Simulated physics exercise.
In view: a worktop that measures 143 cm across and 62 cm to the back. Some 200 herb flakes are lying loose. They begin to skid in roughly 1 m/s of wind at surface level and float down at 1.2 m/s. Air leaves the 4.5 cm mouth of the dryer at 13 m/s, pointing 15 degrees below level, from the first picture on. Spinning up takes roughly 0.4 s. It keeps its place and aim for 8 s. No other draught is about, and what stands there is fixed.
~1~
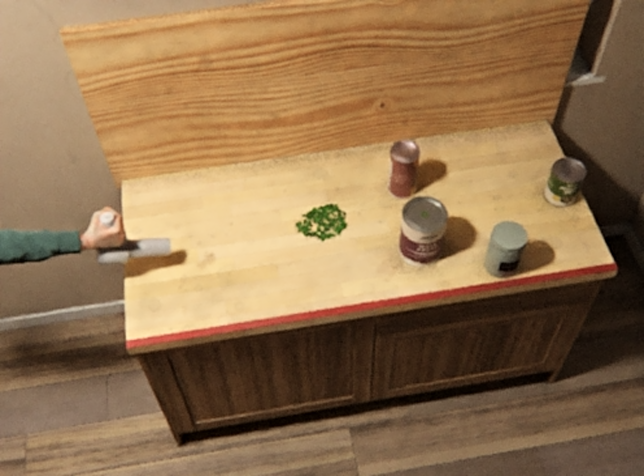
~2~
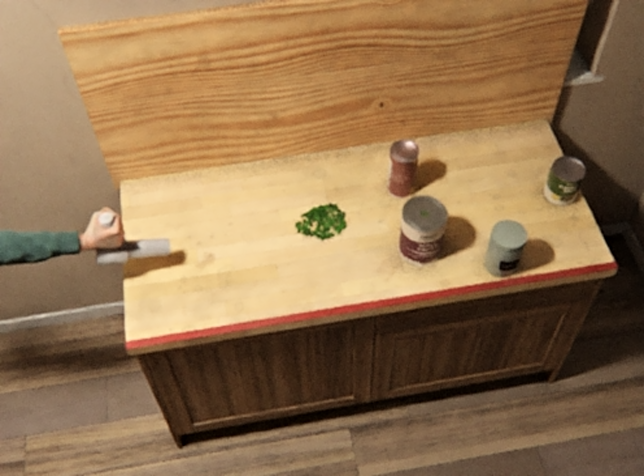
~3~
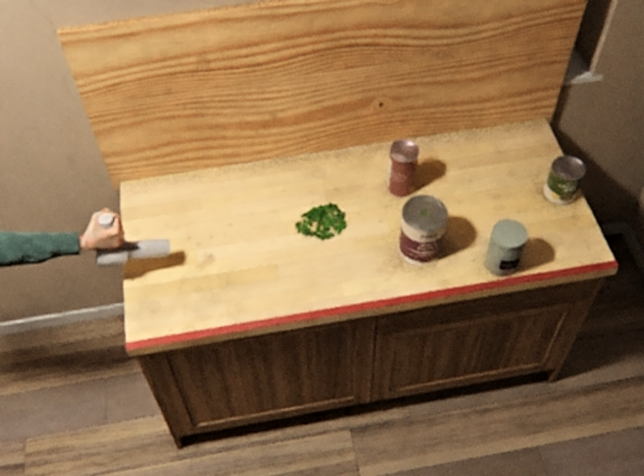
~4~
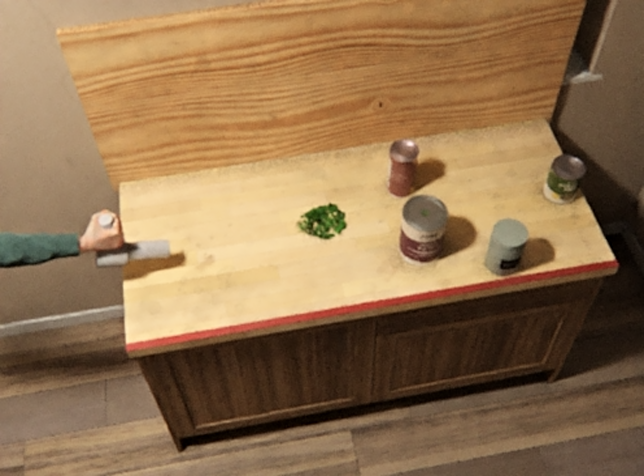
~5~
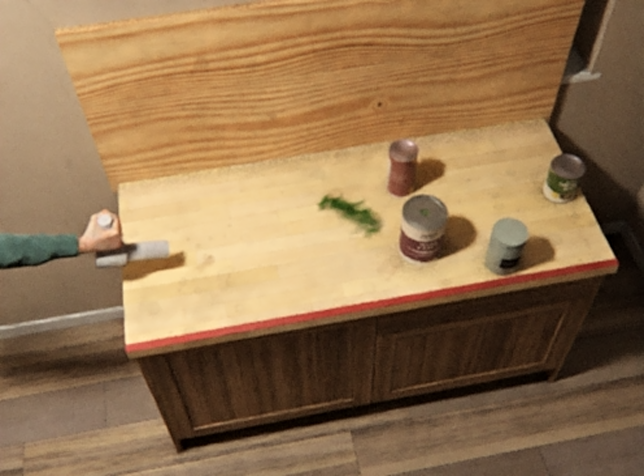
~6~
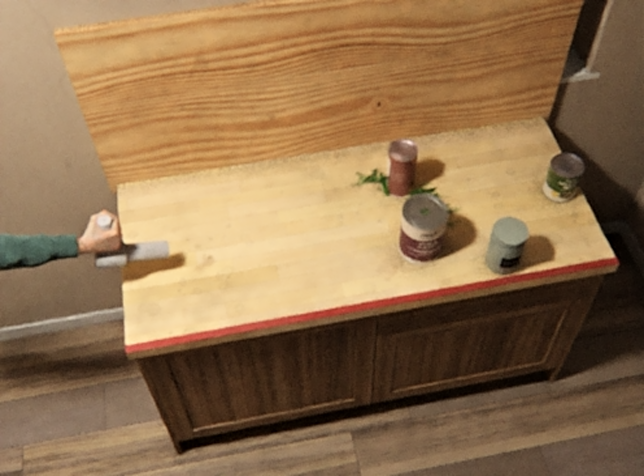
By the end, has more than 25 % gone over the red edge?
As for a quarter going over the red edge: No.
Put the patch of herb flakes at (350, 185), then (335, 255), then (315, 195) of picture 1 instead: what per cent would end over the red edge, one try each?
In that order: 0 %, 70 %, 0 %.
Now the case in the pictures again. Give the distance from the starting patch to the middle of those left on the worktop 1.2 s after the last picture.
About 70 cm.
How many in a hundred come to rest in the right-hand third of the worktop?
Some 5 per cent.
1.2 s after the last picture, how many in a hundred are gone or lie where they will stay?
Some 80 per cent.
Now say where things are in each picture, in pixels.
The middle of the herb flakes is near (321, 221), none has stirred yet and the mouth of the dryer is at (169, 246), in the first frame.
The middle of the herb flakes is near (321, 221), none has stirred yet and the red edge is centred on (379, 308), in the second frame.
The middle of the herb flakes is near (321, 221), none has stirred yet, the top of a tin is at (404, 151) and the top of a tin is at (425, 213), in the third frame.
The middle of the herb flakes is near (321, 221) and none has stirred yet, in the fourth frame.
The middle of the herb flakes is near (350, 211), the farthest in sight from the dryer is at (381, 226) and all have left their places, in the fifth frame.
The middle of the herb flakes is near (387, 195), the farthest in sight from the dryer is at (458, 209) and all have left their places, in the sixth frame.
Then, 1.2 s after the last picture, 0 % are over the red edge; the middle of those still in play is near (513, 146); 78 % have settled or left.
Then, 2.2 s after the last picture, 0 % are over the red edge; 86 % have settled or left.
Then, 4.0 s after the last picture, 0 % are over the red edge; 90 % have settled or left.
Then, 7.6 s after the last picture, at the end, 0 % are over the red edge.
